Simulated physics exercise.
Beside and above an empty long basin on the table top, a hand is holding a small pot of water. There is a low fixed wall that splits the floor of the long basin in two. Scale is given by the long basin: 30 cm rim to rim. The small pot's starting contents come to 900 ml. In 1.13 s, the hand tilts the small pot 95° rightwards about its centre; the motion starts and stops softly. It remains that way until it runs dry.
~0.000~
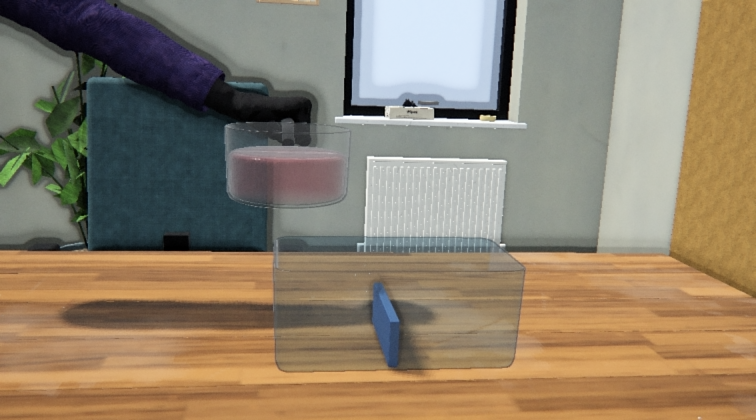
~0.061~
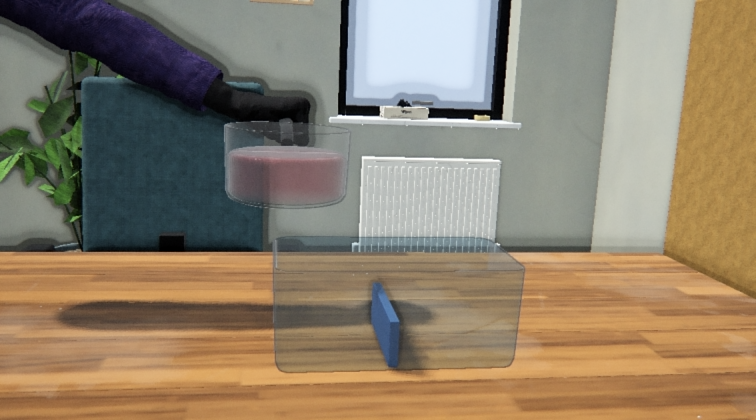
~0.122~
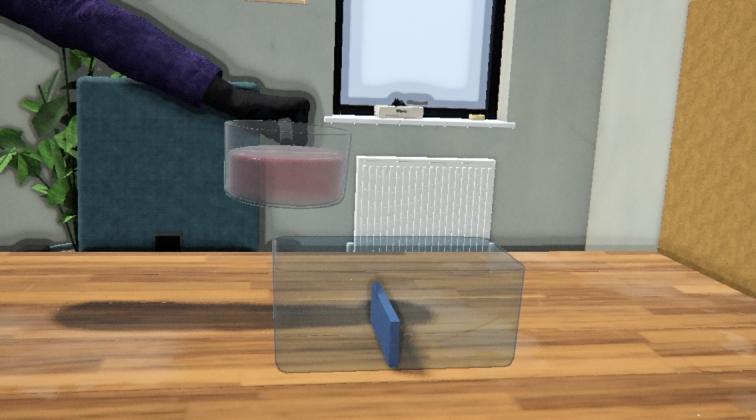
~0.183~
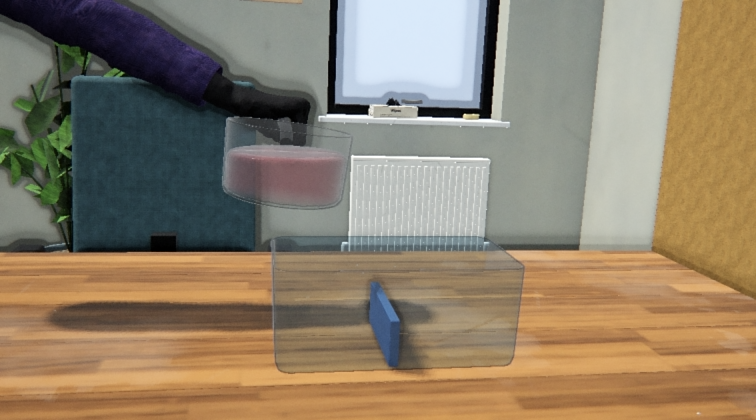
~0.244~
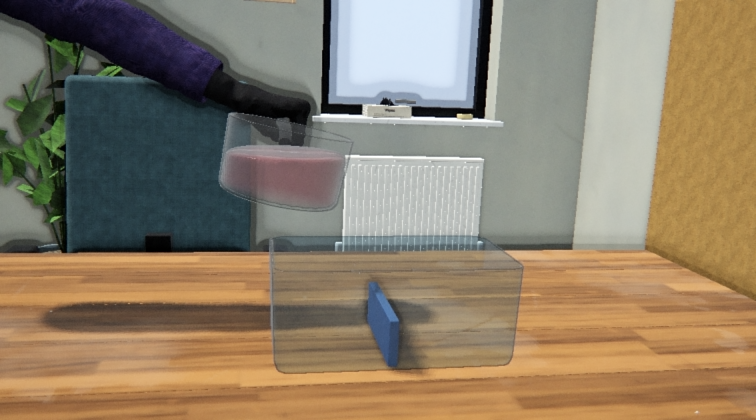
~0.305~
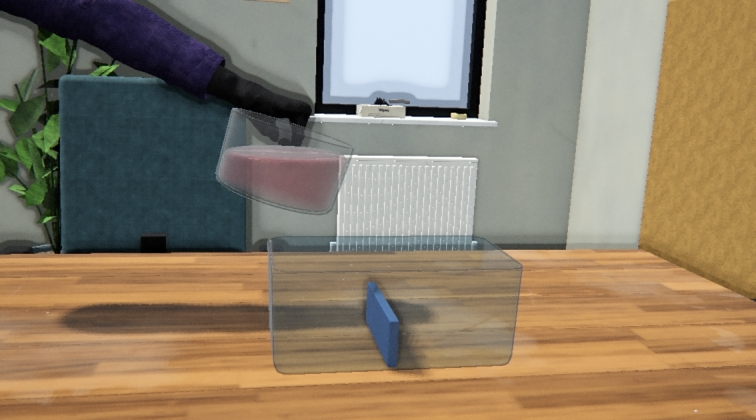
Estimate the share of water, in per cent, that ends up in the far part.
About 53 per cent.
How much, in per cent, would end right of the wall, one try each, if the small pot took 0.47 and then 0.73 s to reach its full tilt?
First 30, then 45 per cent.
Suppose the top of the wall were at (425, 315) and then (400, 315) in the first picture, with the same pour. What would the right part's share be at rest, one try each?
One try each: Around 5 percent and then around 30 percent.
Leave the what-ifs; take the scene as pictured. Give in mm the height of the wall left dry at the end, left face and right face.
For the left, around 40 mm; for the right, around 40 mm.
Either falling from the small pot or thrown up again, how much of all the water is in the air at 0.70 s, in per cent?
22 %.
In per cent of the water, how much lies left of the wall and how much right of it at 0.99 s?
Left roughly 18 per cent, right roughly 50.
Then, 0.70 s in, the tilt is 65° and 70 per cent is still to pour, 2 is left of the wall and 5 right of it.
Then, 0.99 s in, the tilt is 92° and 22 per cent is still to pour, 18 is left of the wall and 51 right of it.
Then, 1.30 s in, the tilt is 95° and 5 per cent is still to pour, 41 is left of the wall and 52 right of it.
Then, 1.63 s in, the tilt is 95° and 1 per cent is still to pour, 46 is left of the wall and 53 right of it.
Finally, 47 per cent lies left of the wall, 53 right of it and 0 outside.
